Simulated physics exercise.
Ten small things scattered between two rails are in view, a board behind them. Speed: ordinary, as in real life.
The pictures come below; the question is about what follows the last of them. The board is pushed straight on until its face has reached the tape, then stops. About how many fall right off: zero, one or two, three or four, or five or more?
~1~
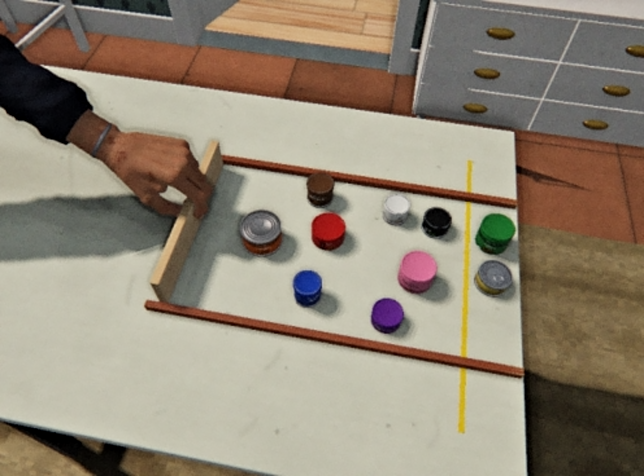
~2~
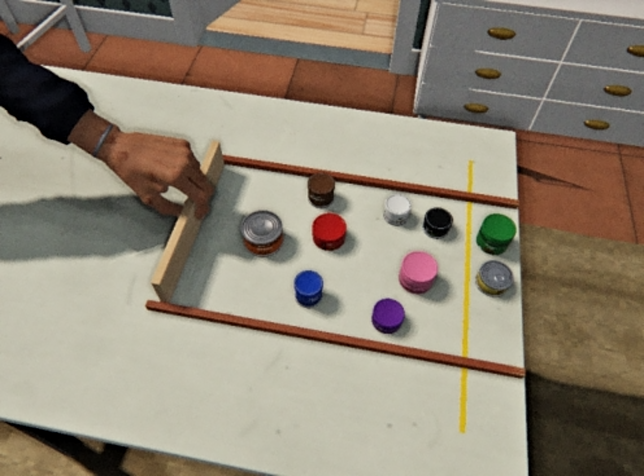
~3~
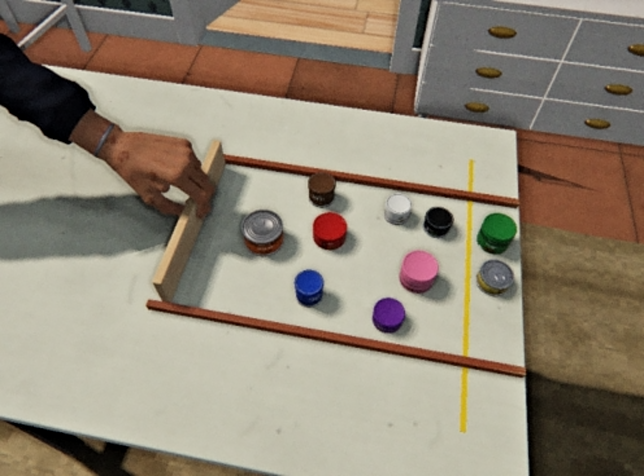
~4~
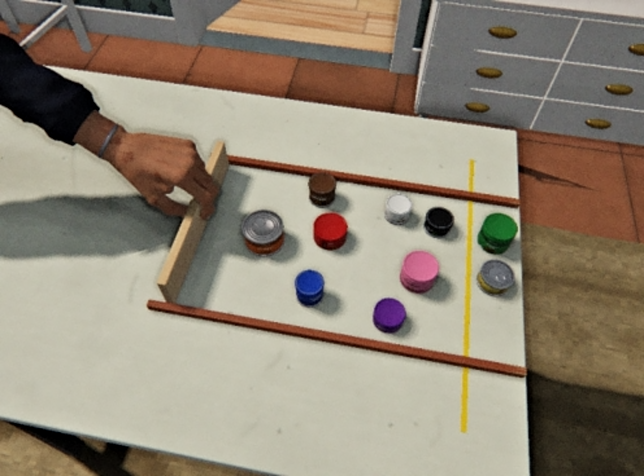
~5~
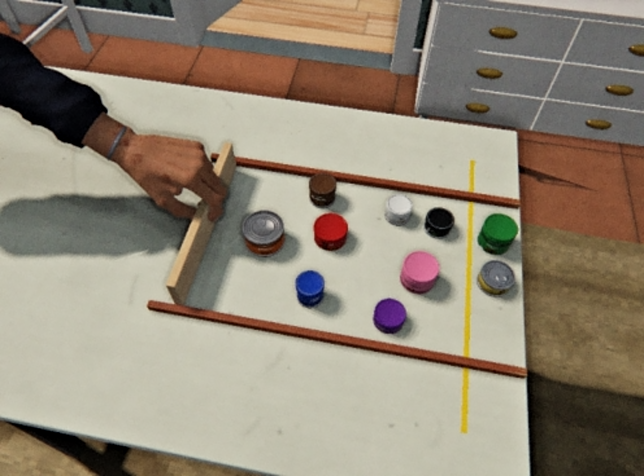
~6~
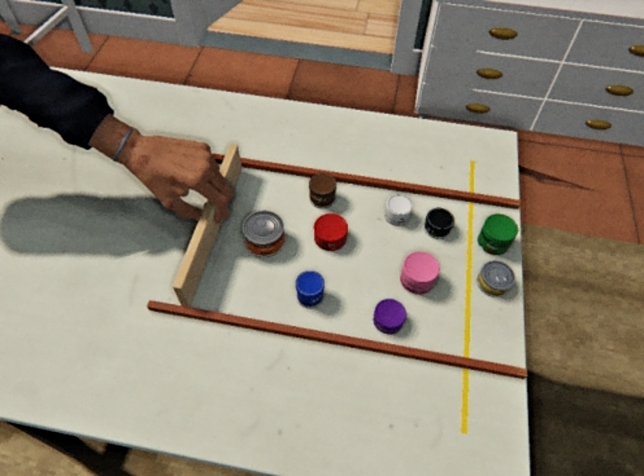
Pretty sure the pieces that leave the surface number one or two this time.
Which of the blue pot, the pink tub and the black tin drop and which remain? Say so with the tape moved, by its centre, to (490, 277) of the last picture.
Going in order, the blue pot keeps its spot, then the pink tub goes off the edge, then the black tin goes off the edge.
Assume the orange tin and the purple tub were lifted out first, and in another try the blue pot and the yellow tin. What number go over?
1 in the first case and 1 in the second.
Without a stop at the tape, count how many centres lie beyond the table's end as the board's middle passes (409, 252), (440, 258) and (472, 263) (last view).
0, 0, 2.
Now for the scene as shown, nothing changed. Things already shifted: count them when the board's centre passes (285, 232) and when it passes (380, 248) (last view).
One spot: 2. Other spot: 8.
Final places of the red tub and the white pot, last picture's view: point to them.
The red tub settles near (489, 240); as for the white pot, near (513, 213).
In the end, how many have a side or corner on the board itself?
4.
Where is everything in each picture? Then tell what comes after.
Yellow tin (493, 278); green tub (495, 234); black tin (436, 223); board (191, 217); tape (466, 273), in the first frame.
Green tub (496, 235); pink tub (418, 273), in the second frame.
Black tin (438, 222); orange tin (263, 233), in the third frame.
Yellow tin (495, 278); blue pot (310, 289), in the fourth frame.
Green tub (497, 235); red tub (331, 232), in the fifth frame.
Yellow tin (496, 279); green tub (497, 235); black tin (439, 223); board (211, 220); tape (469, 274), in the sixth frame.
Soon after, none off yet; yellow tin at rest near (496, 279); green tub at rest near (497, 235); black tin at rest near (439, 223).
After that, none off yet; yellow tin at rest near (496, 279); green tub moving near (507, 236); black tin displaced about its own width near (475, 232).
In the end, the number that fall off is one or two; gone, green tub and yellow tin.
